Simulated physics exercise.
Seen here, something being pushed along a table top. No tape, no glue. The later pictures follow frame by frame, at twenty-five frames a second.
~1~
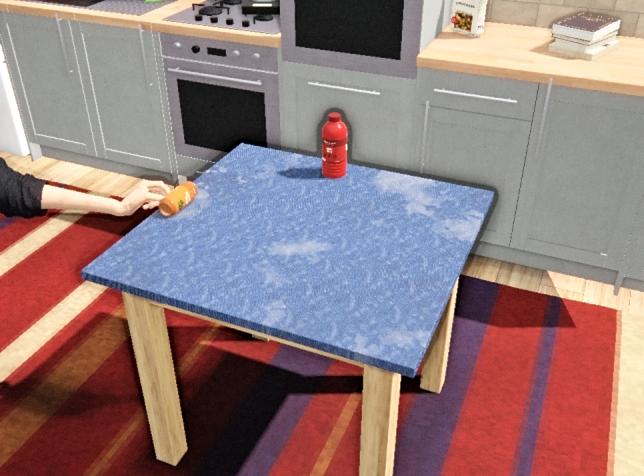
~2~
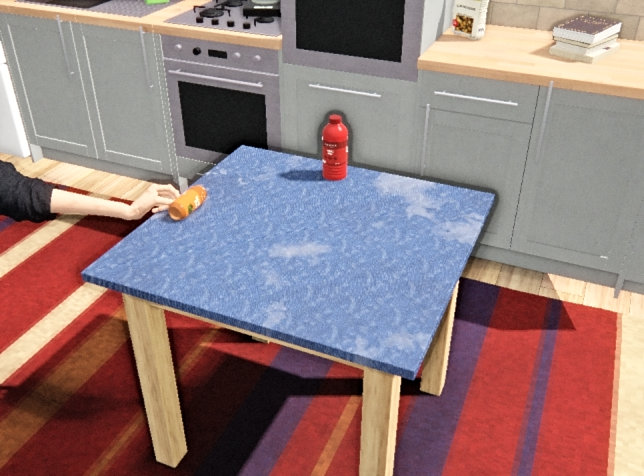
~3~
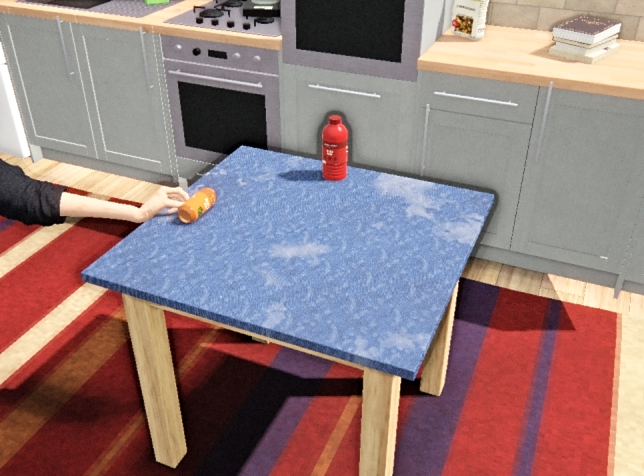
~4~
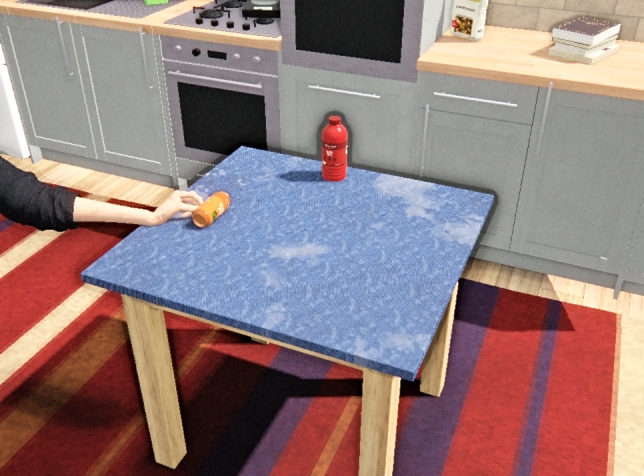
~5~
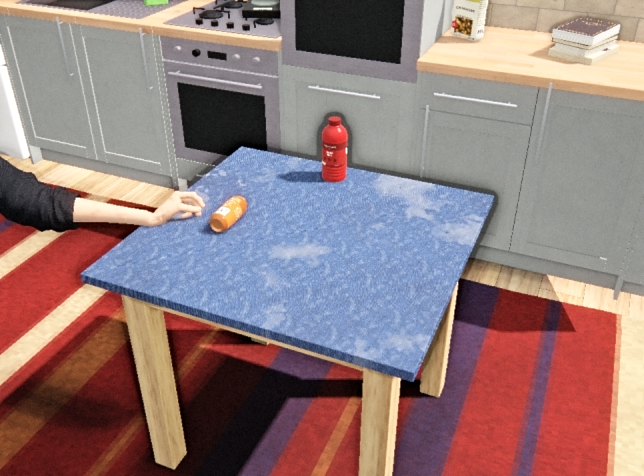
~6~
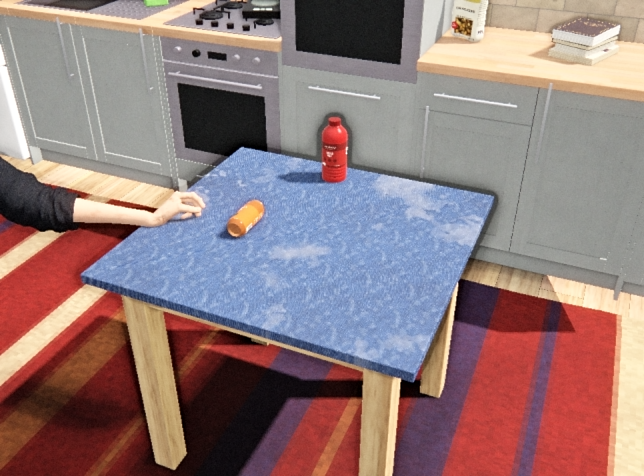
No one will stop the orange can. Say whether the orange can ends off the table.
The orange can falls off the table.
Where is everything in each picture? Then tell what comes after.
The first picture shows under the hand; orange can (178, 199).
The second picture shows under the hand; orange can (188, 203).
The third picture shows under the hand; orange can (197, 205).
The fourth picture shows orange can (212, 209).
The fifth picture shows orange can (229, 214) shifted about its own width.
The sixth picture shows orange can (246, 218) shifted well along.
Then, 0.20 s on from there, orange can shifted well along near (334, 239).
Then, 0.50 s on from there, orange can now off the table.
Then, 0.90 s on from there, things are still on the move.
In the end, off the table, orange can.
